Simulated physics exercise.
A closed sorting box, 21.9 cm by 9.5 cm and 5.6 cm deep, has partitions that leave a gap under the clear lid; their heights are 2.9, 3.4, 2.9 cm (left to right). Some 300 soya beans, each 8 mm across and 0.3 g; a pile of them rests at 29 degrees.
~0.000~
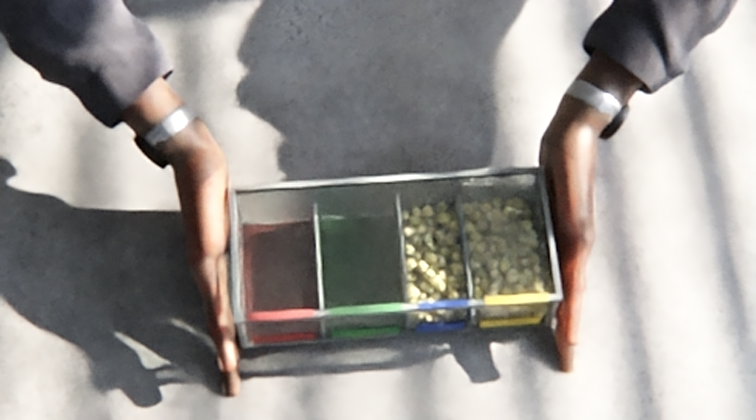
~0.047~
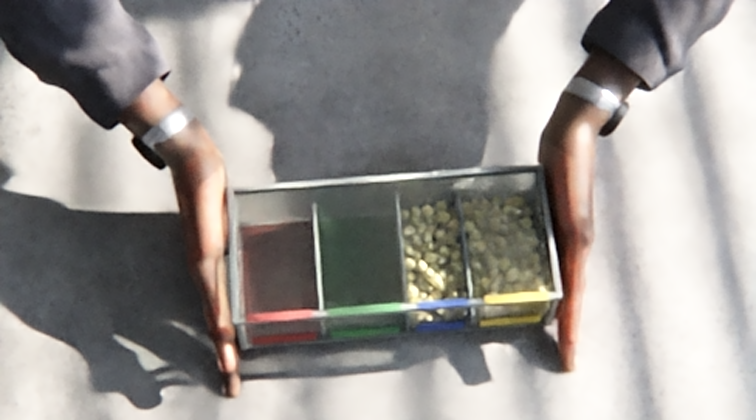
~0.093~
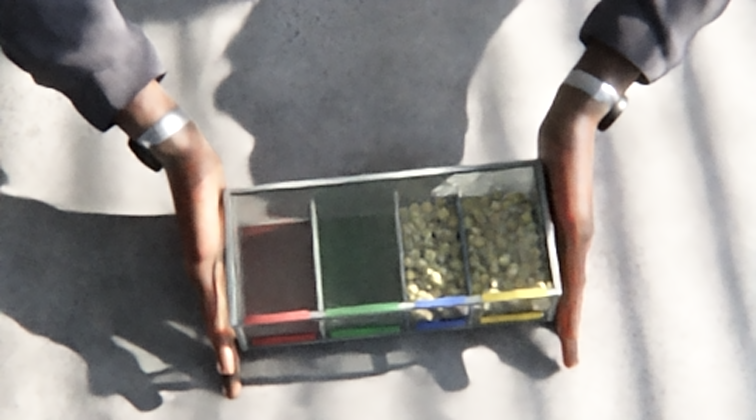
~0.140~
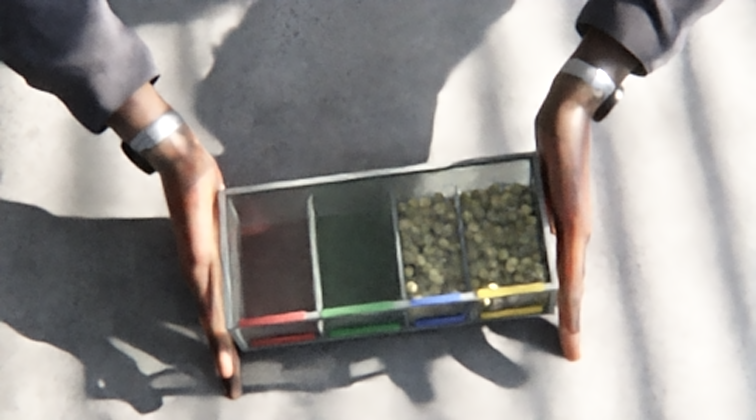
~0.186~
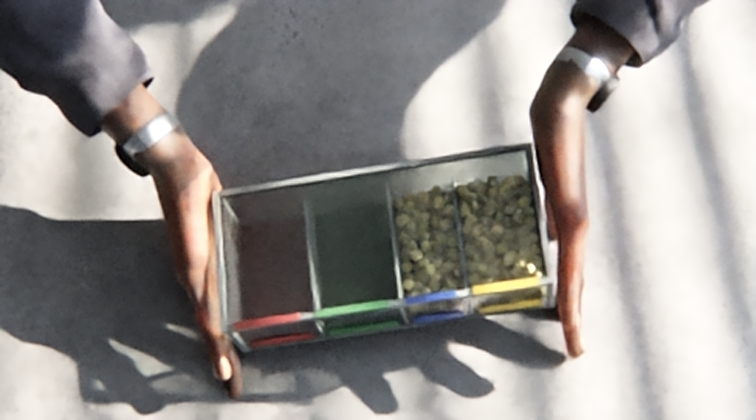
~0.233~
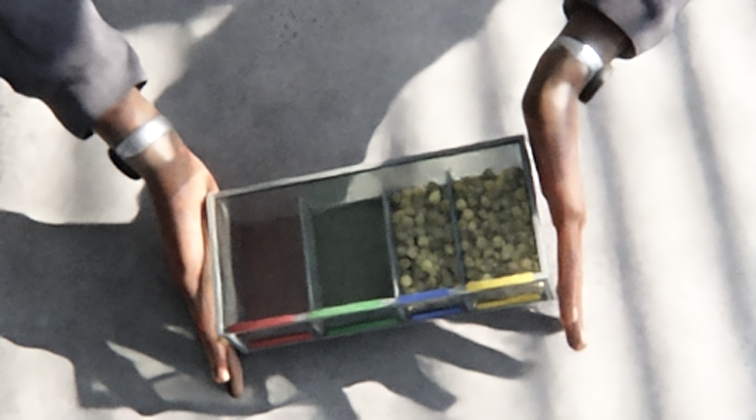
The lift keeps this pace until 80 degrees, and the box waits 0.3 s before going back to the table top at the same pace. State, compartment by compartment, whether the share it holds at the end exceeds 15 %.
Result: Red: Crosses the line; blue: Crosses the line; green: Stays behind the line; yellow: Crosses the line.
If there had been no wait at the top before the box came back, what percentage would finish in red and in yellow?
In that case red 30, yellow 25.
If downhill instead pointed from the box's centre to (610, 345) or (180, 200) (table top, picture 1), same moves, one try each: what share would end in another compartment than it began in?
Approximately 10 percent, then 50 percent.
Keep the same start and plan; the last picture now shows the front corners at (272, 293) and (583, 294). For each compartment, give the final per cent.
Final per cent - red: 0; blue: 30; green: 0; yellow: 70.
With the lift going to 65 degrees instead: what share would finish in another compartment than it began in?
I'd estimate around 20 per cent.
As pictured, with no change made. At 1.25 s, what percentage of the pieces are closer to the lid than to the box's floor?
30 %.
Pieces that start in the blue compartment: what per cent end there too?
Something like 80 per cent.
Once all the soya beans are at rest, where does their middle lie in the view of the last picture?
Somewhere around (414, 287) in the final frame.
After 1.25 s, tilt 80 degrees; red 15 %, blue 40 %, green 10 %, yellow 35 %.
After 1.93 s, tilt 41 degrees; red 40 %, blue 30 %, green 5 %, yellow 25 %.
After 2.64 s, tilt 0 degrees; red 40 %, blue 30 %, green 5 %, yellow 25 %.
By 3.6 s all is still; red 40 %, blue 30 %, green 5 %, yellow 25 %.
